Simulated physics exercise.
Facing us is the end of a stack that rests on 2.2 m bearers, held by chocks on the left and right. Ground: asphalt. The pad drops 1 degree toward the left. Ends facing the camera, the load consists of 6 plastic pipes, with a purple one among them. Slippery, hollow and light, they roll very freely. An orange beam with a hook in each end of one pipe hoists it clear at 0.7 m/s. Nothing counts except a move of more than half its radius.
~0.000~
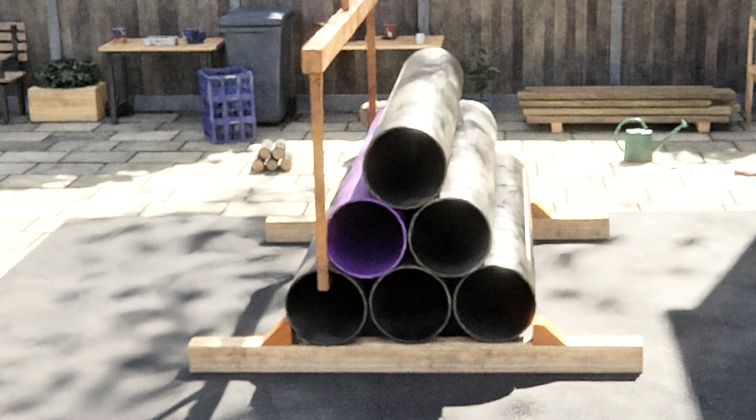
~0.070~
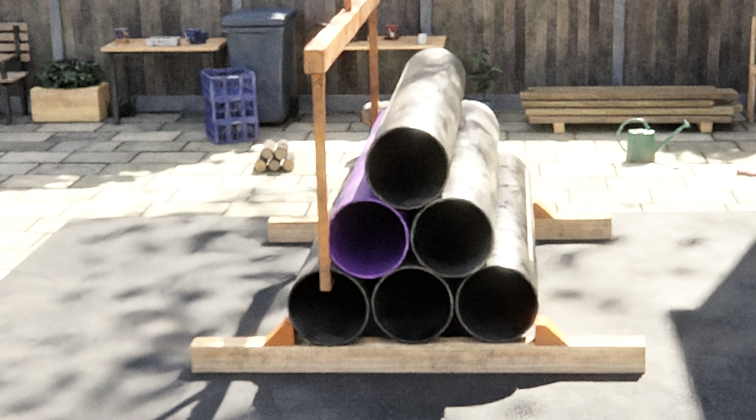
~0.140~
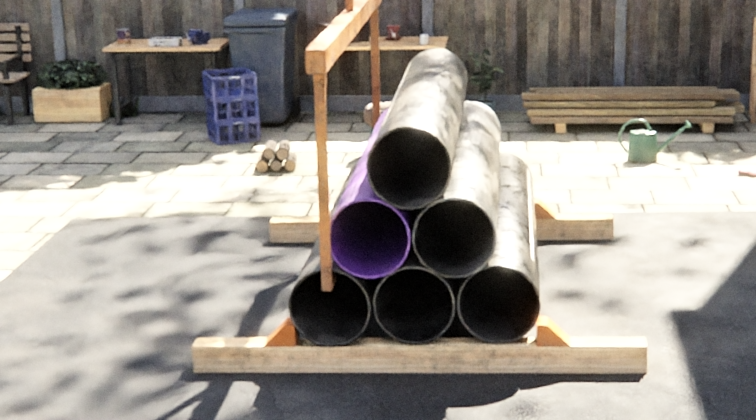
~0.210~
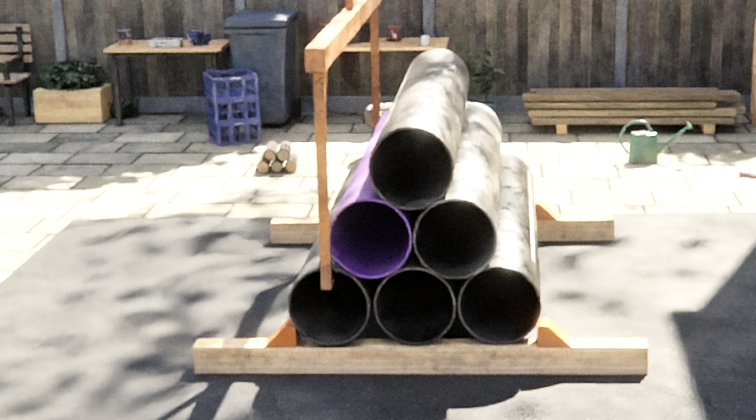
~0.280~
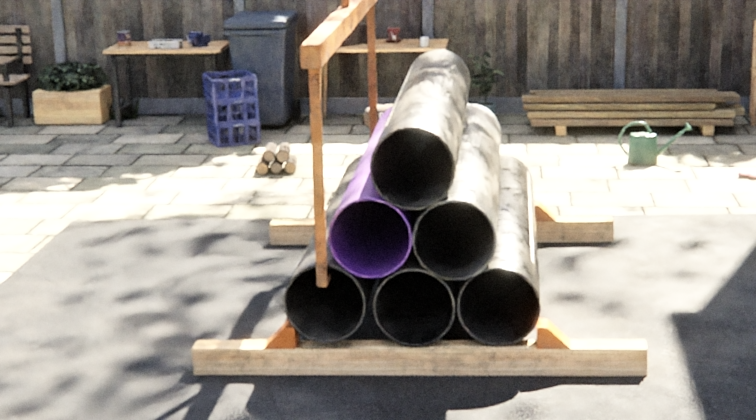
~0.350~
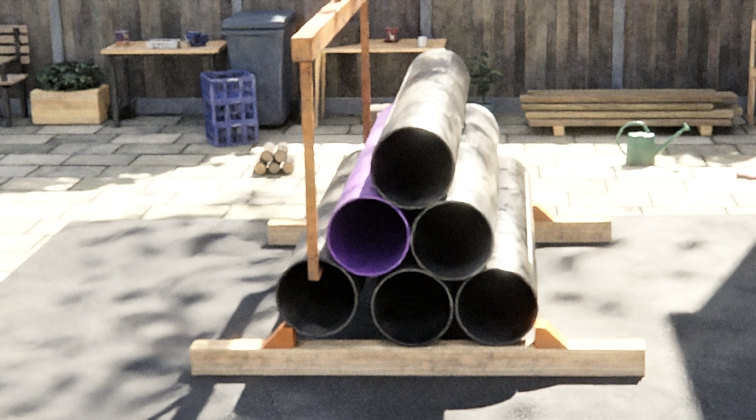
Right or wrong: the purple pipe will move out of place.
Right.
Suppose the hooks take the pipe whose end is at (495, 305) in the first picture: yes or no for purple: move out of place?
In that case purple would not do so.
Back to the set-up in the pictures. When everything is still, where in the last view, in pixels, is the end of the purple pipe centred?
In the last picture it sits near (328, 310).
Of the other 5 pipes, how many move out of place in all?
Count of them: 2.
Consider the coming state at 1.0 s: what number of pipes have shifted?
At that point, 2.
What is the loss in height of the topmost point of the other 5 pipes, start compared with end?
35 cm.
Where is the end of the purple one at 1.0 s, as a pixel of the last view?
(326, 302), roughly.
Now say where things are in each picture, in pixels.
The first picture shows purple (365, 238); hooked one at (326, 307); the pad slopes 1° down to the left; 3 of the 6 form the bottom row.
The second picture shows purple (367, 239); hooked one at (328, 307).
The third picture shows purple (369, 239); hooked one at (330, 307).
The fourth picture shows purple (370, 239); hooked one at (329, 306), up 1 cm.
The fifth picture shows purple (370, 238); hooked one at (325, 303), up 3 cm.
The sixth picture shows purple (368, 236); hooked one at (317, 297), up 7 cm.
Then, 0.7 s in, purple is 3 cm further left and 2 cm lower; 0 others dislodged.
Then, 1.0 s in, purple is 21 cm further left and 31 cm lower; 2 others dislodged.
In the end (2.1 s), purple is 20 cm further left and 35 cm lower; 2 others dislodged.
